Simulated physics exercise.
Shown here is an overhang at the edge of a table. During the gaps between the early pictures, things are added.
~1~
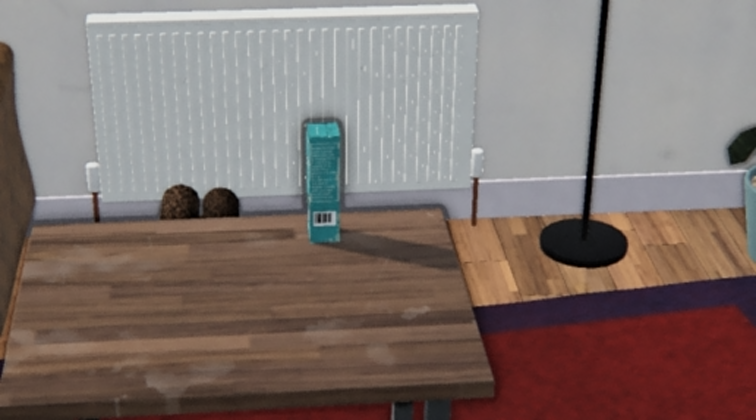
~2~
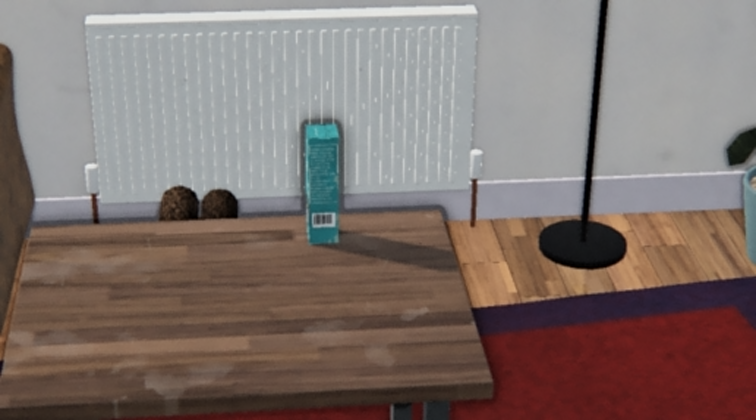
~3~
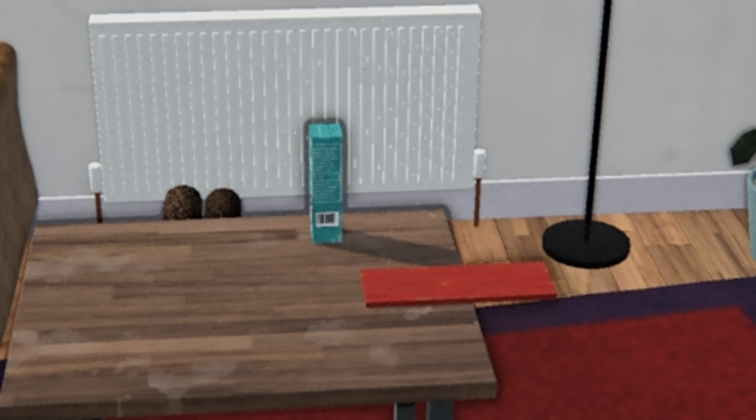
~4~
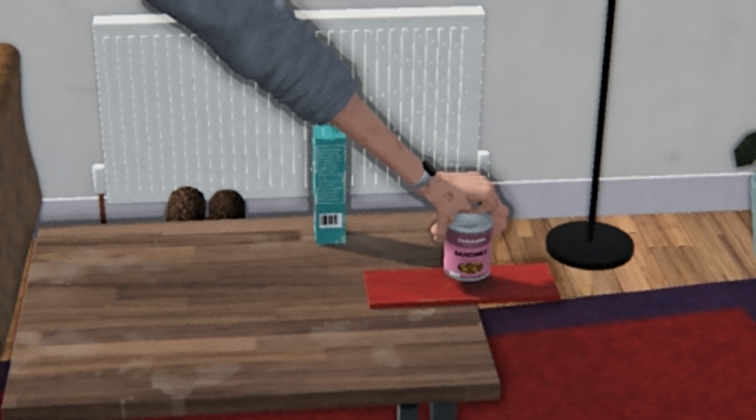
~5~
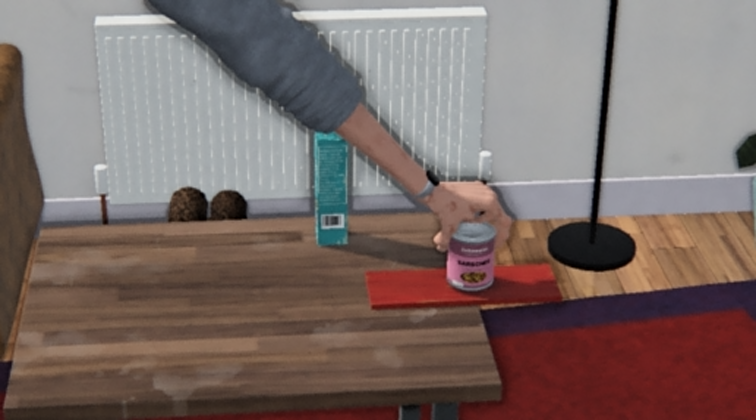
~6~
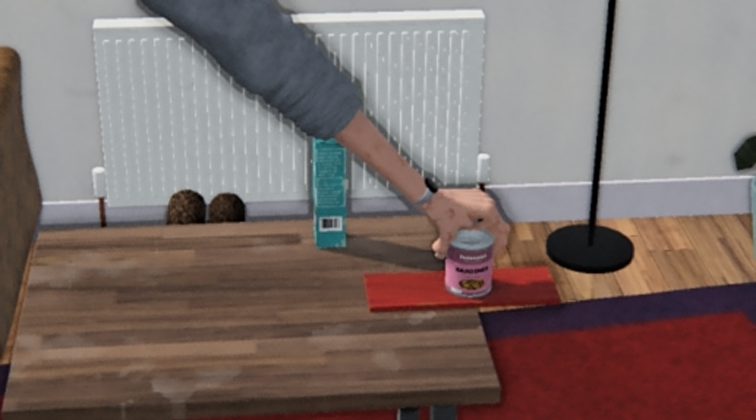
An arm in a grey sleeve reaches in from the upper left over a wooden table, seen from slightly above in a room with a white radiator, a black lamp stand and a red rug. A turquoise carton stands near the table's back edge, and a red board appears, jutting past the right edge. The hand lowers a pink tin onto the board and keeps hold, while the view shifts very slightly.
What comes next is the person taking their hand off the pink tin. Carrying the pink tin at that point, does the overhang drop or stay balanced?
Balance survives.
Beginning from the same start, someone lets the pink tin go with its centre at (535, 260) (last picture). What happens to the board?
It falls.
Then, 0.20 s past the last view, nothing moves.
Then, 0.40 s past the last view, pink tin resting near (469, 262).
Finally, all 3 still in place. Final places as the last picture's camera would see them, pink tin near (469, 262). The board stays on the table.
